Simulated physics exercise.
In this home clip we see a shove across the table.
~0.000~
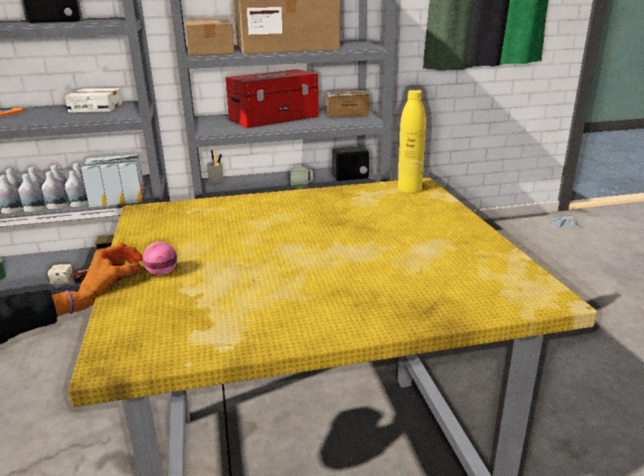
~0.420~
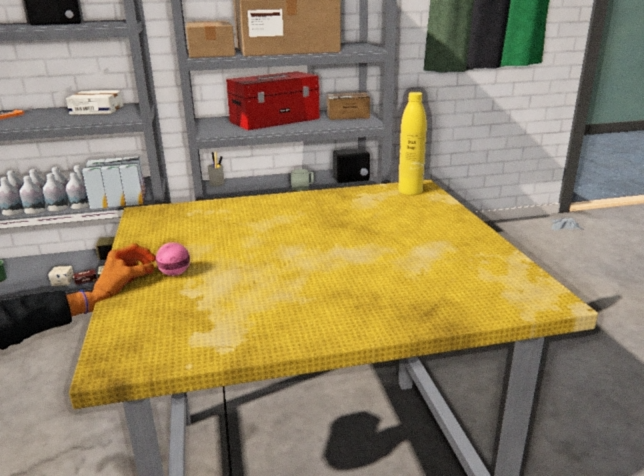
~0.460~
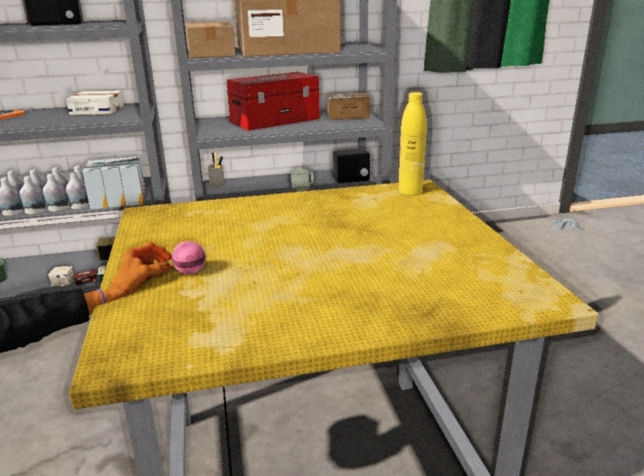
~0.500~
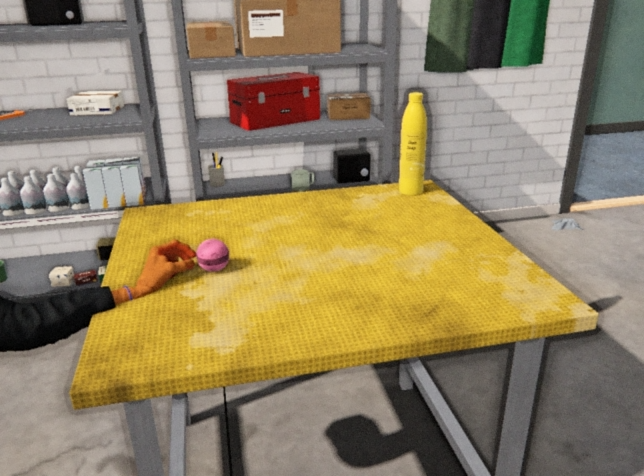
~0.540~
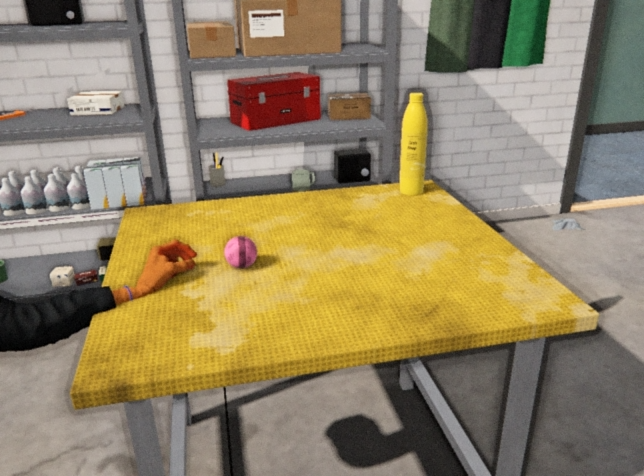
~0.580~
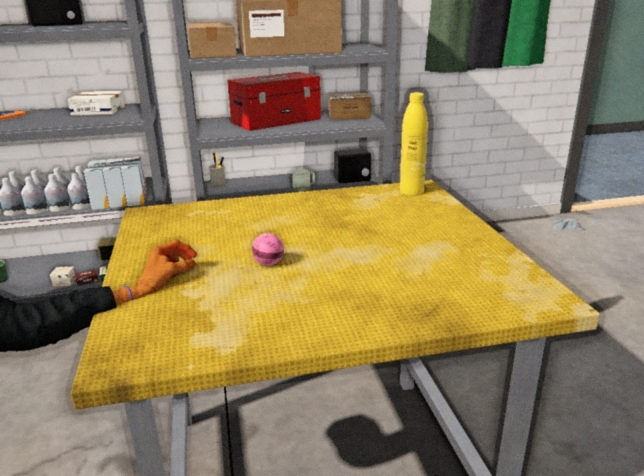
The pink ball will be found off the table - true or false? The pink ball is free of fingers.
True.
Around 0.88 s, pink ball displaced well along near (446, 230).
Around 1.28 s, pink ball now off the table.
Finally (1.6 s), off the table, pink ball.
